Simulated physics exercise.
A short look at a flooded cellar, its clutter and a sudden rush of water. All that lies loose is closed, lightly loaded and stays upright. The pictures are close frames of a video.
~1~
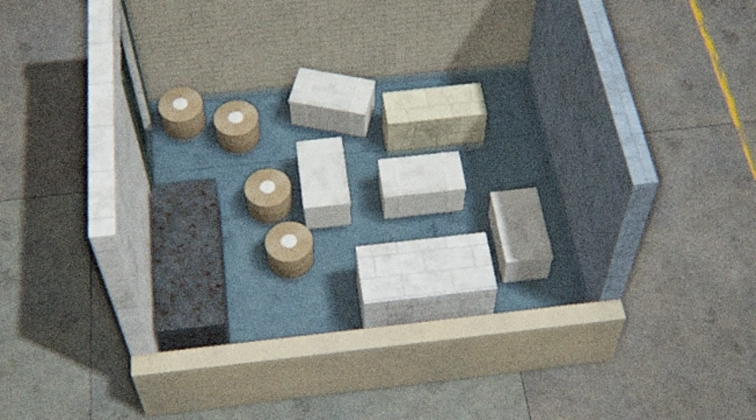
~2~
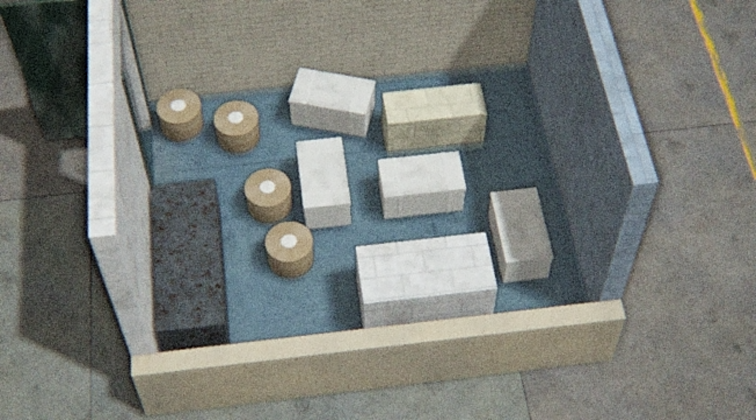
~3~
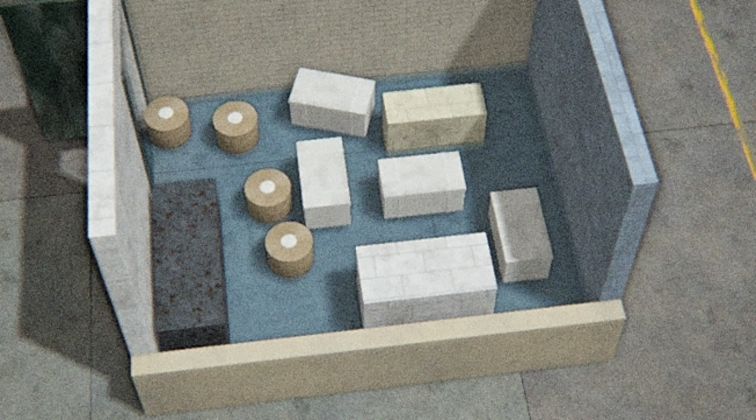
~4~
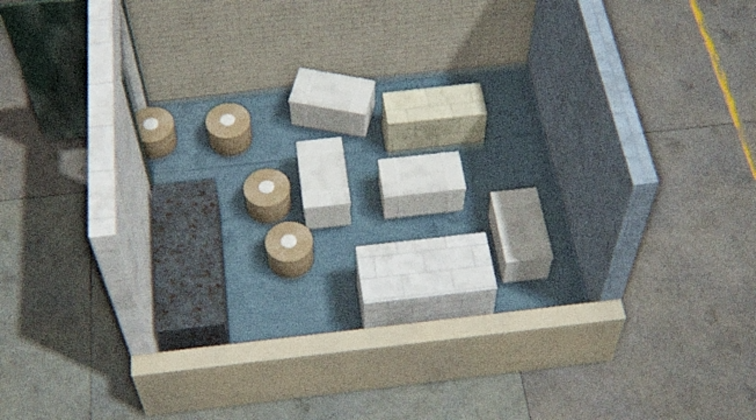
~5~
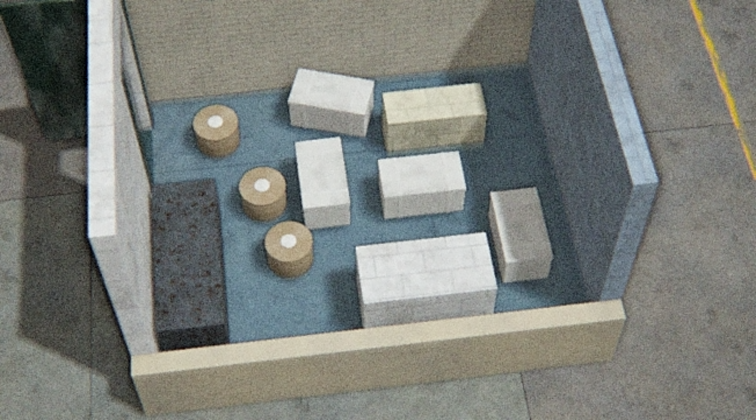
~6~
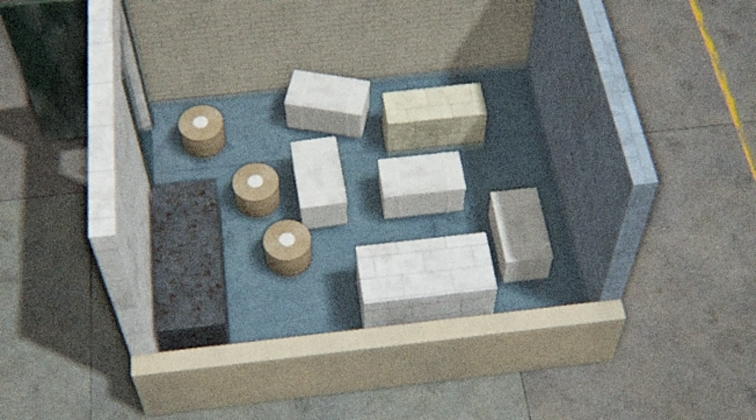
A flooded cellar's round tub drifts left from view as other tubs and blocks edge left.
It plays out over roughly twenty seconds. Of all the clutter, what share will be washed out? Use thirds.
That comes to two thirds or more.
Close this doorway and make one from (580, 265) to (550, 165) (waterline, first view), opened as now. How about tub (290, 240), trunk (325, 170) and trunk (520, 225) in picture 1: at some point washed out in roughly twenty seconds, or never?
In that order: Through, out, washed out.
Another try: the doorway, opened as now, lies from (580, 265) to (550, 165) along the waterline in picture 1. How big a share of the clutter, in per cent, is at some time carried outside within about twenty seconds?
Close to 50 %.
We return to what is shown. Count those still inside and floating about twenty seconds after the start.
1 of them.
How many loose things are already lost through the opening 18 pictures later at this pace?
3 of them.
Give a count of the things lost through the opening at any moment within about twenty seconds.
That makes 7.
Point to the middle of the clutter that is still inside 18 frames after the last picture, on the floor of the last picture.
At about (265, 179).
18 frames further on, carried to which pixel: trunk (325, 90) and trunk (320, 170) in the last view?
Around (185, 94) and (129, 151).
A moment on, 2 of 8 are out; 6 afloat.
Next, 3 of 8 are out; 5 afloat.
Later, 6 of 8 are out; 2 afloat.
In the end, 7 of 8 are out; 1 afloat.
